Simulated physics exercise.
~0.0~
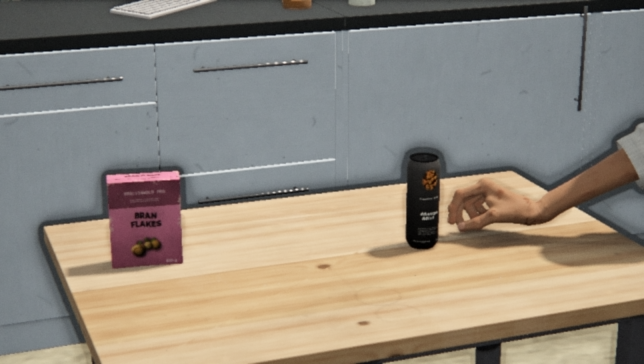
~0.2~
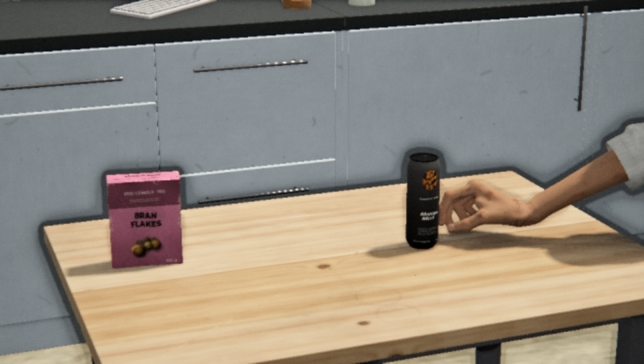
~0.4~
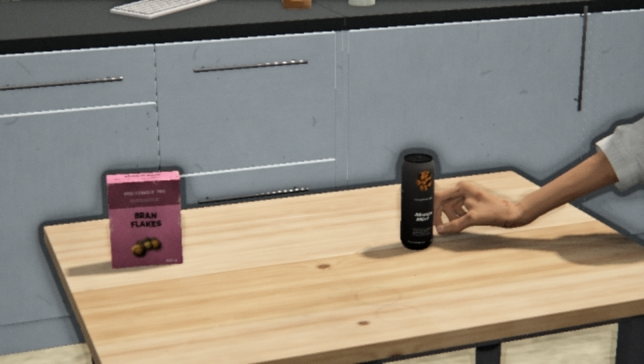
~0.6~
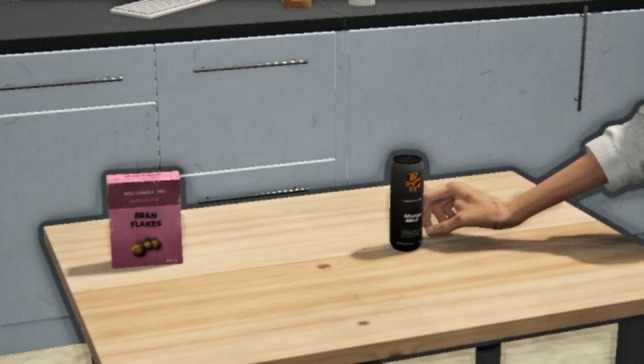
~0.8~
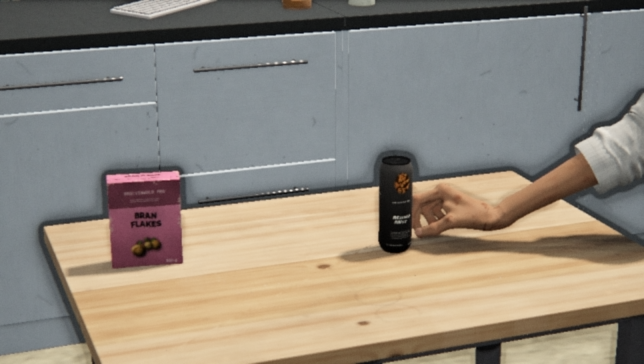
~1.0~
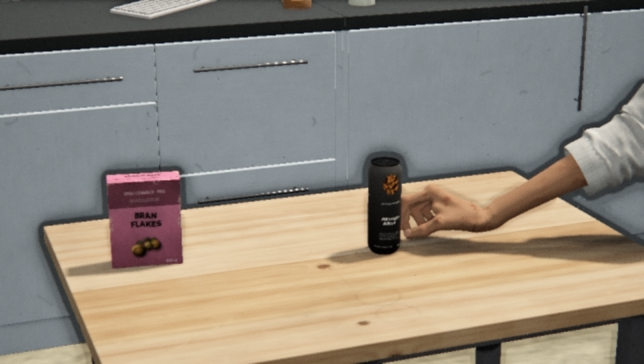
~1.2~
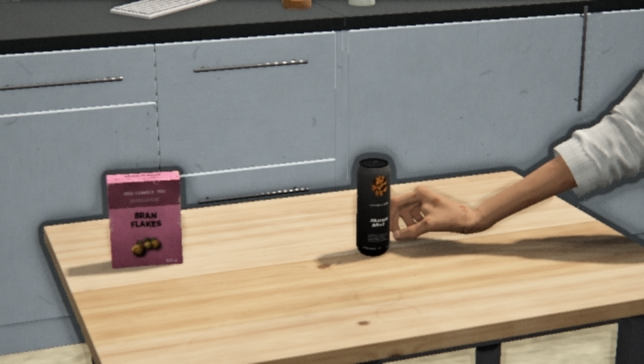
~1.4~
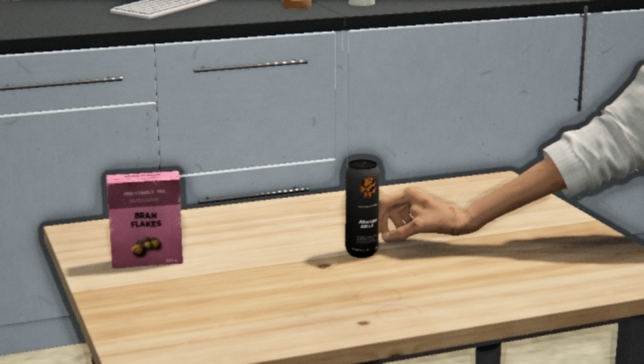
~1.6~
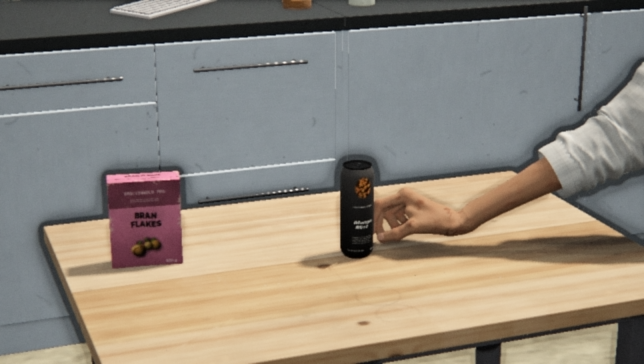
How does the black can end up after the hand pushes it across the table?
The black can stays standing upright, having moved to the left of where it began.
